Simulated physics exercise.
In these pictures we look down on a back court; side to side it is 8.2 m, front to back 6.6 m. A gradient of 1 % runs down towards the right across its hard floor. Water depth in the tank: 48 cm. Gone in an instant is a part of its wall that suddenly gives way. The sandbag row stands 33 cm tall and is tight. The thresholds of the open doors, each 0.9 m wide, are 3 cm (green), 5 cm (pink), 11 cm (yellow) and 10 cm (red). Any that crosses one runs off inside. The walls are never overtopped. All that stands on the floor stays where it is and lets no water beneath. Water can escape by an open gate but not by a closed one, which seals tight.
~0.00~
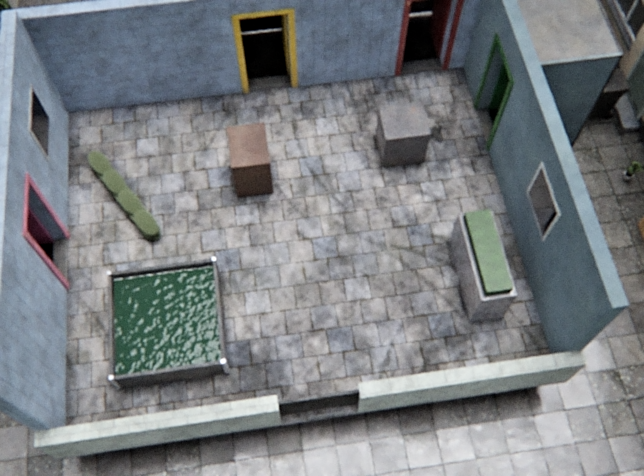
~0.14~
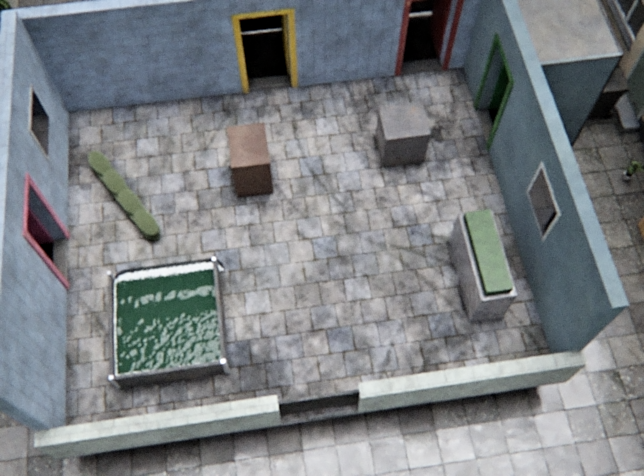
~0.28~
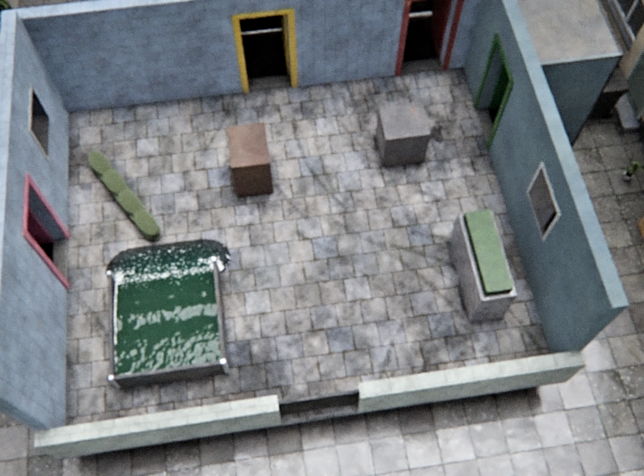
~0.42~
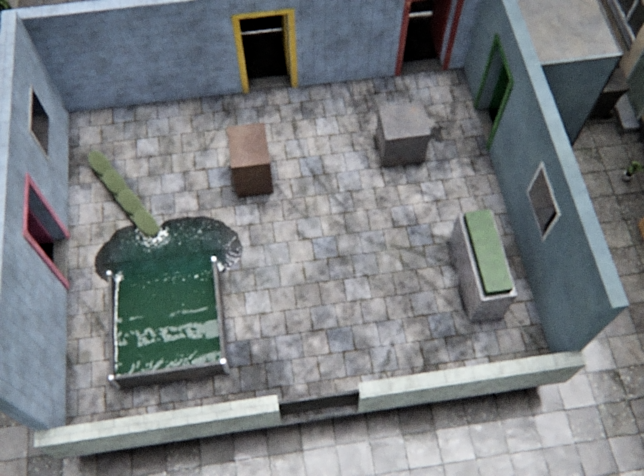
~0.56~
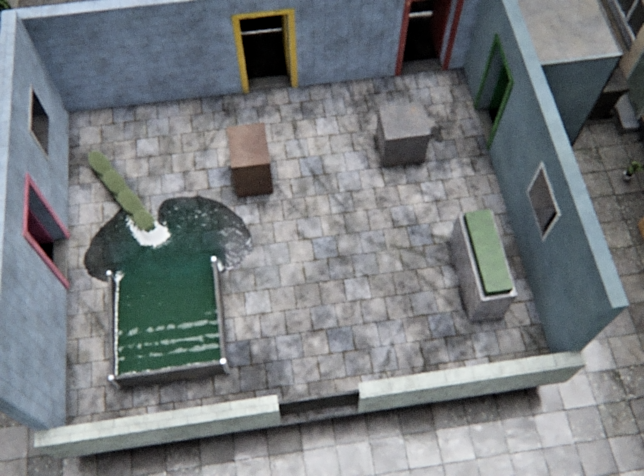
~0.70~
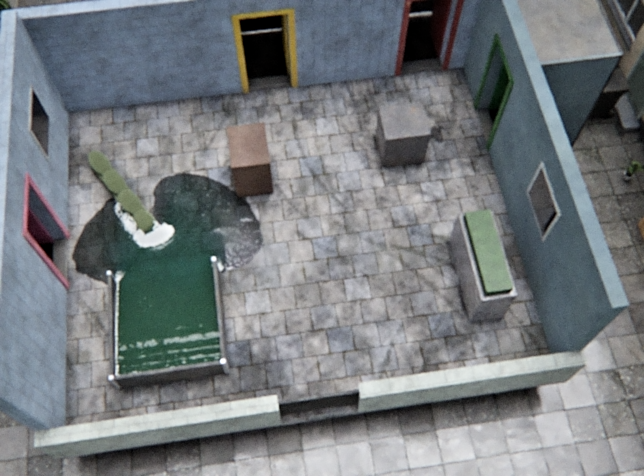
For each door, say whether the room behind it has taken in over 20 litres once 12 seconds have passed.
The green door: Over, the pink door: Over, the yellow door: Not over, the red door: Not over.
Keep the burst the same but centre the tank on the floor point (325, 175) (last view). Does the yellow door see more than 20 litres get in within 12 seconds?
Then the yellow door exceeds it.
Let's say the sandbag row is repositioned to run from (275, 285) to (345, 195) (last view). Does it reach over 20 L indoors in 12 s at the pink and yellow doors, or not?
Note - pink: Limit held; yellow: Limit held.
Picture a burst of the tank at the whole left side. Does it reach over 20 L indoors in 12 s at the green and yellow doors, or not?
At the green door the limit is not exceeded; at the yellow door it is not exceeded.
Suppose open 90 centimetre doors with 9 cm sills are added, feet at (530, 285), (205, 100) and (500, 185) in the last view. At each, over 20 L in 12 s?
In turn: Short of it, beyond it, short of it.
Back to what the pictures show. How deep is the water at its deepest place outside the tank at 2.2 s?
Roughly 24 cm.
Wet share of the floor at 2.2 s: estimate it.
Roughly 25 % of the floor.
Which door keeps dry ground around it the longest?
The green door.
After 1.4 s water covers 20 % of the floor and is deepest (31 cm) near (157, 247); green door not reached, pink door 4 cm at the sill, 0 L in, yellow door not reached, red door not reached.
After 2.2 s water covers 25 % of the floor and is deepest (24 cm) near (220, 99); green door not reached, pink door 6 cm at the sill, 1 L in, yellow door 8 cm at the sill, 0 L in, red door not reached.
After 3.5 s water covers 40 % of the floor and is deepest (20 cm) near (141, 108); green door not reached, pink door 9 cm at the sill, 20 L in, yellow door 8 cm at the sill, 0 L in, red door not reached.
After 7.0 s water covers 60 % of the floor and is deepest (10 cm) near (218, 257); green door 6 cm at the sill, 7 L in, pink door 6 cm at the sill, 35 L in, yellow door 6 cm at the sill, 1 L in, red door 4 cm at the sill, 0 L in.
After 12.0 s water covers 80 % of the floor and is deepest (9 cm) near (541, 346); green door 6 cm at the sill, 37 L in, pink door 2 cm at the sill, 36 L in, yellow door 2 cm at the sill, 1 L in, red door 6 cm at the sill, 0 L in.
